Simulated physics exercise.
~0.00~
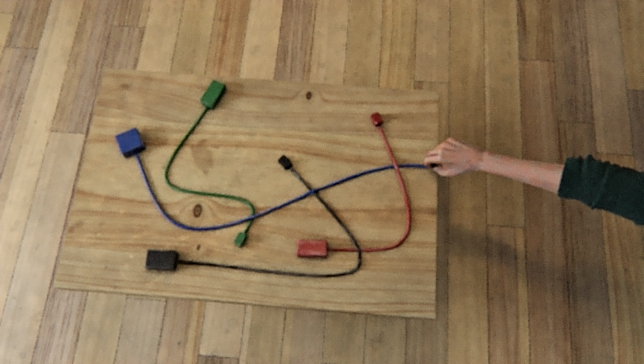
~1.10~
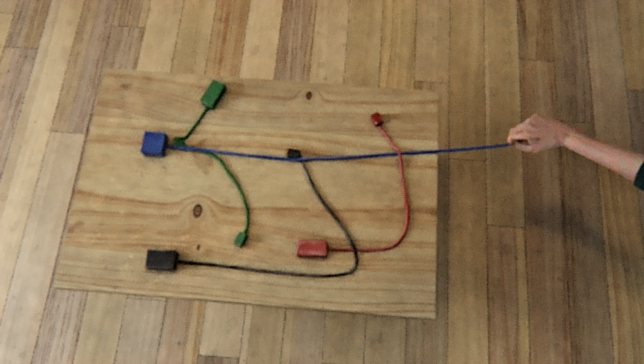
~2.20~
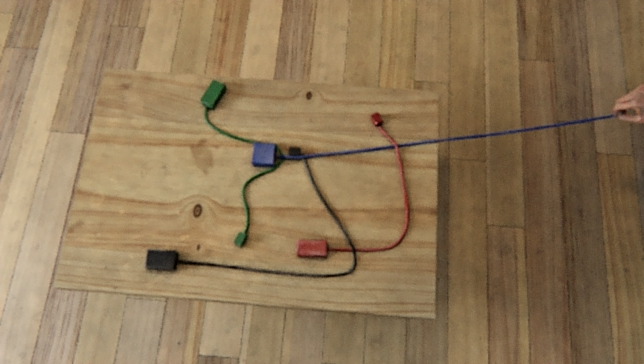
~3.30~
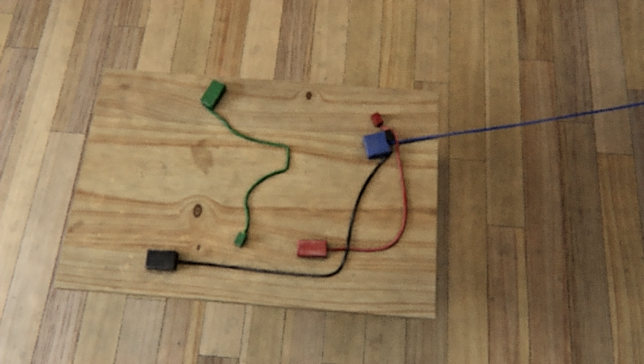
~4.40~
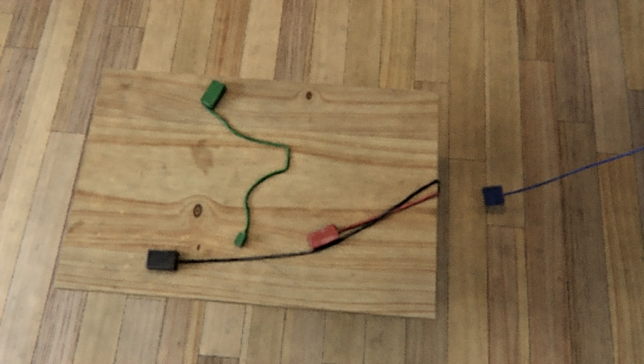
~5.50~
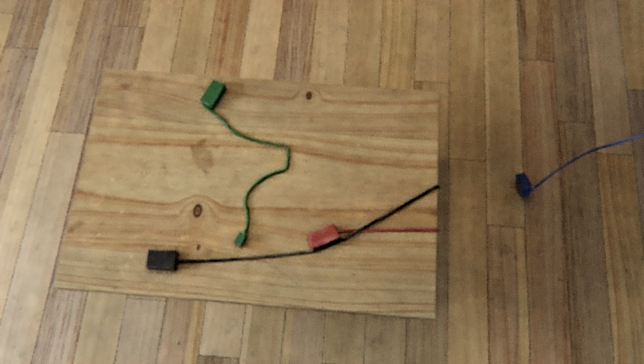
A wooden tabletop above a plank floor is seen from overhead, with four overlapping leads, each tied to a block-like charger. The blue charger lies at upper left, green at the top, black at lower left and red at lower right. A hand in a dark green sleeve pulls the blue lead taut over the right edge, and its charger slides across, shifting the green lead and catching the black plug. The blue charger drops off the edge, dragging the black and red plugs over and nudging the red charger. It ends hanging beyond the table, while the green and black chargers remain in place.
